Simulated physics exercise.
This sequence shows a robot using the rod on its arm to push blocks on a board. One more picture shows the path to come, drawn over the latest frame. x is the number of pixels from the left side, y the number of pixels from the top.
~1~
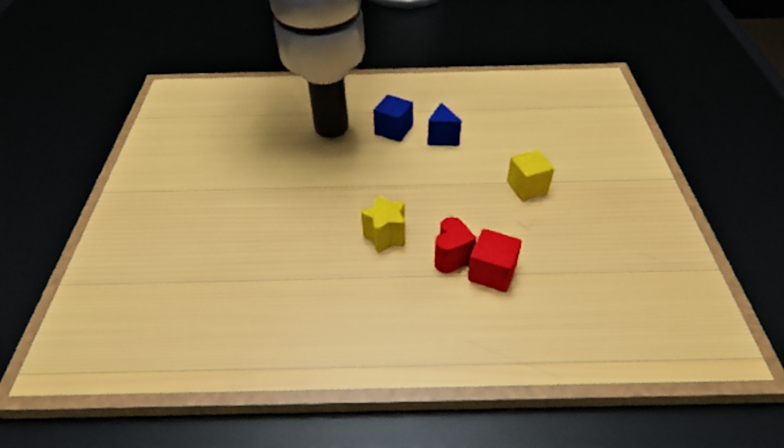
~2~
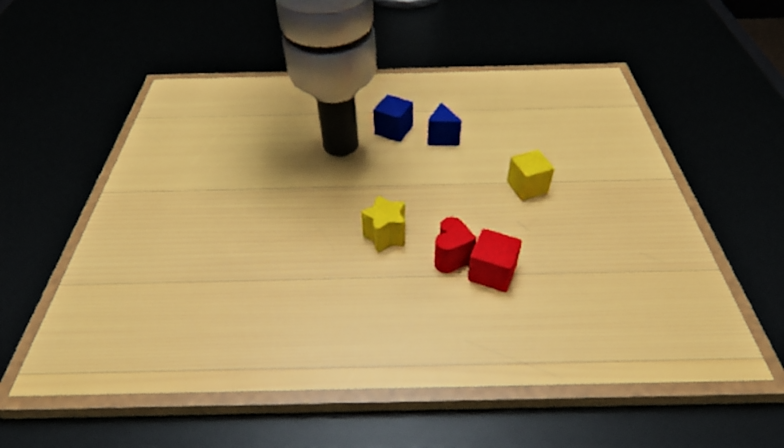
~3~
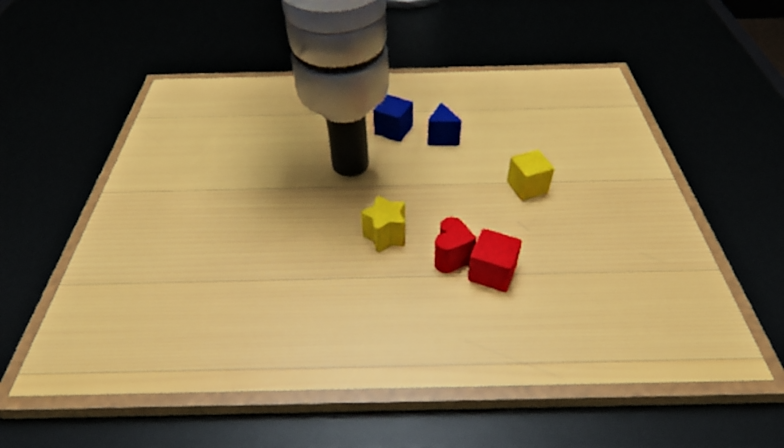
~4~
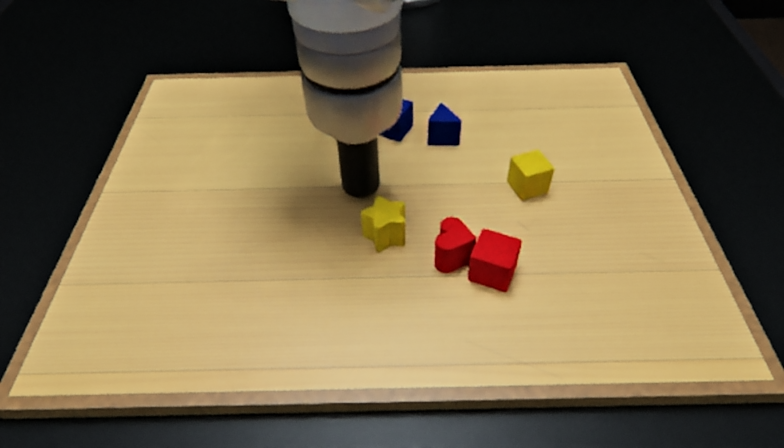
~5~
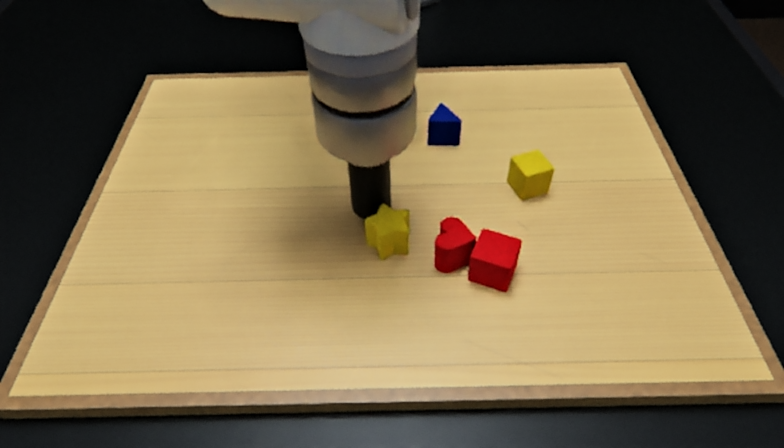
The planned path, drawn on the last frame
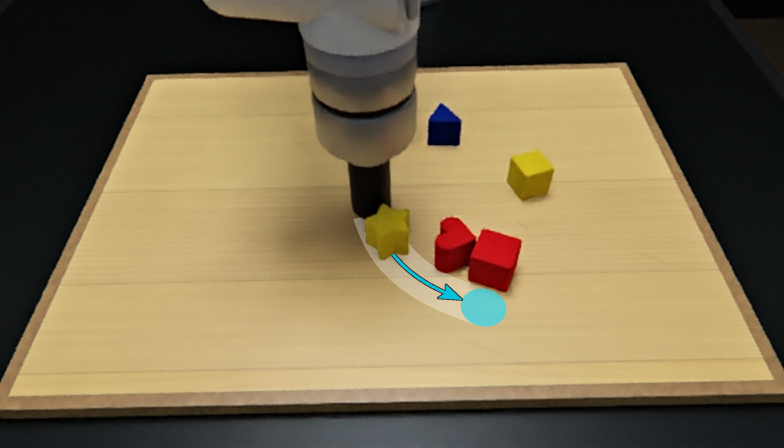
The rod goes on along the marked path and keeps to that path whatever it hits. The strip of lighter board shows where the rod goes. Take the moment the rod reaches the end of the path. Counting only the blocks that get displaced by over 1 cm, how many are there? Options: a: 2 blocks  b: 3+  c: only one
I'll go with c - only one.
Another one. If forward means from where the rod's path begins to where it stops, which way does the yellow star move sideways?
It goes toward the right-hand side.
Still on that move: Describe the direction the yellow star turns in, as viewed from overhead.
My answer: Clockwise.
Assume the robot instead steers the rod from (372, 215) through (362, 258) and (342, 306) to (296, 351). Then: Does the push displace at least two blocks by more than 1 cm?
I believe not.
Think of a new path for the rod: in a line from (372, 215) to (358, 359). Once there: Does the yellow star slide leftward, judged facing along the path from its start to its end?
My answer is yes.
Path on the board, from (372, 215) via (391, 252) and (429, 285), ending at (483, 307).
On the path given first. One third of the way, rod (392, 244); yellow star (408, 262).
Two thirds of the way, rod (431, 277); yellow star (423, 295), turned 65° clockwise.
At the end, rod (485, 299); yellow star (428, 301), turned 90° clockwise; red heart-shaped block in place.
